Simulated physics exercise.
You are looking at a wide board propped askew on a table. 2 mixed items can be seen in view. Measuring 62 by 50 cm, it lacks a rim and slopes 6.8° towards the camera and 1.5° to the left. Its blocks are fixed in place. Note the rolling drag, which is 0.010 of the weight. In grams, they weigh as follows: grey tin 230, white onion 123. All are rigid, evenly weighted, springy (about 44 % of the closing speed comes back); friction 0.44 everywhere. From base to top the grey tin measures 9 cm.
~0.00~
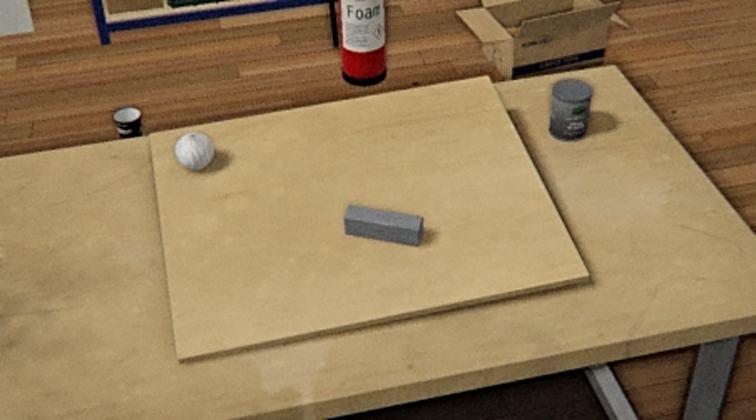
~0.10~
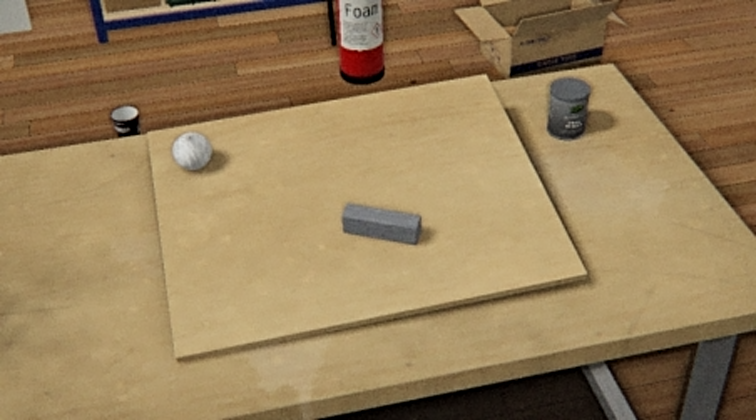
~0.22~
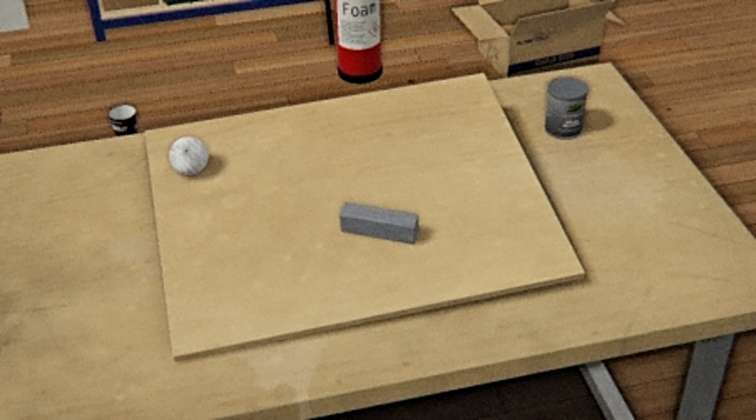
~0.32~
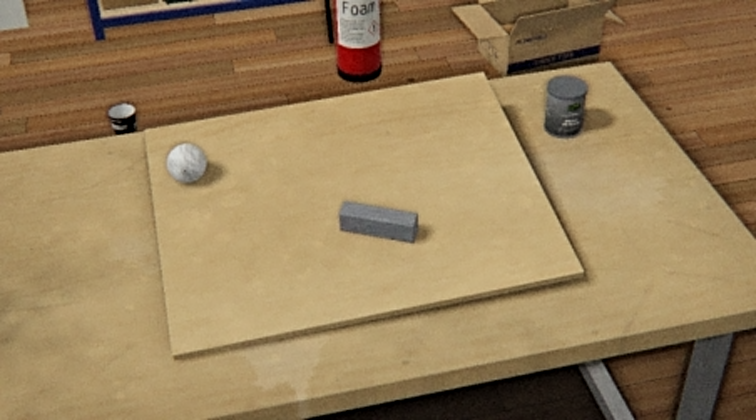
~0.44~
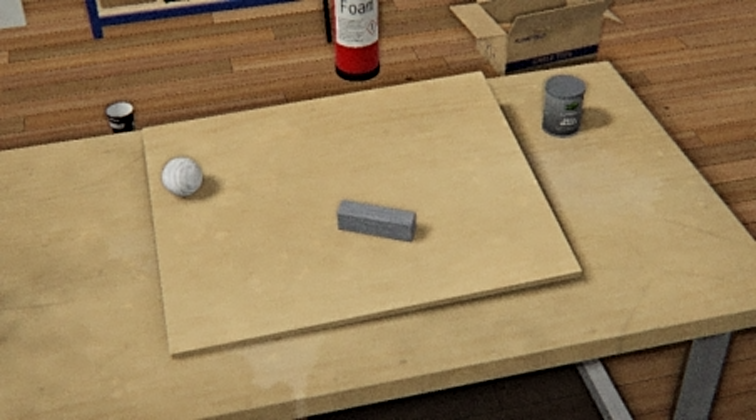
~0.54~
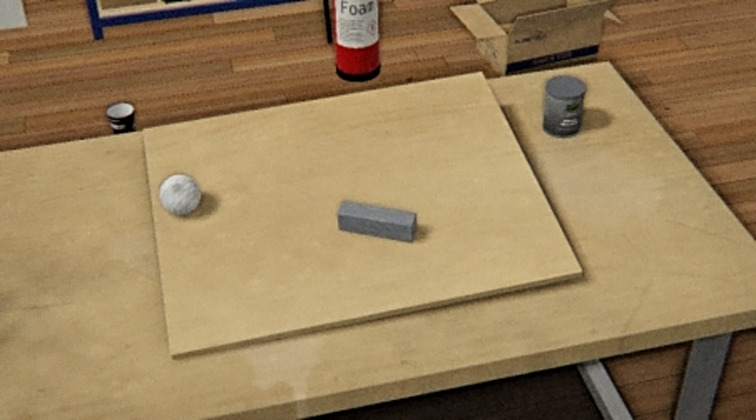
A white ball-like onion starts near the far left corner of a tilted pale board and rolls slowly at first, then faster, towards the viewer, drifting slightly left. The board lies askew on a wooden table, seen from above, in a room with a plank floor. A grey block on the board and a grey tin to its right stay put, while the view shifts very slightly.
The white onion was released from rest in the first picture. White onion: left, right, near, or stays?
Left.
Around 0.84 s, 13 cm of board to the near edge; white onion near (168, 272).
Around 1.04 s, it has gone over the left edge; white onion near (152, 358).
Around 1.34 s, it has gone over the left edge.
Finally (1.4 s), it has gone over the left edge; grey tin still in place (within 8 cm).
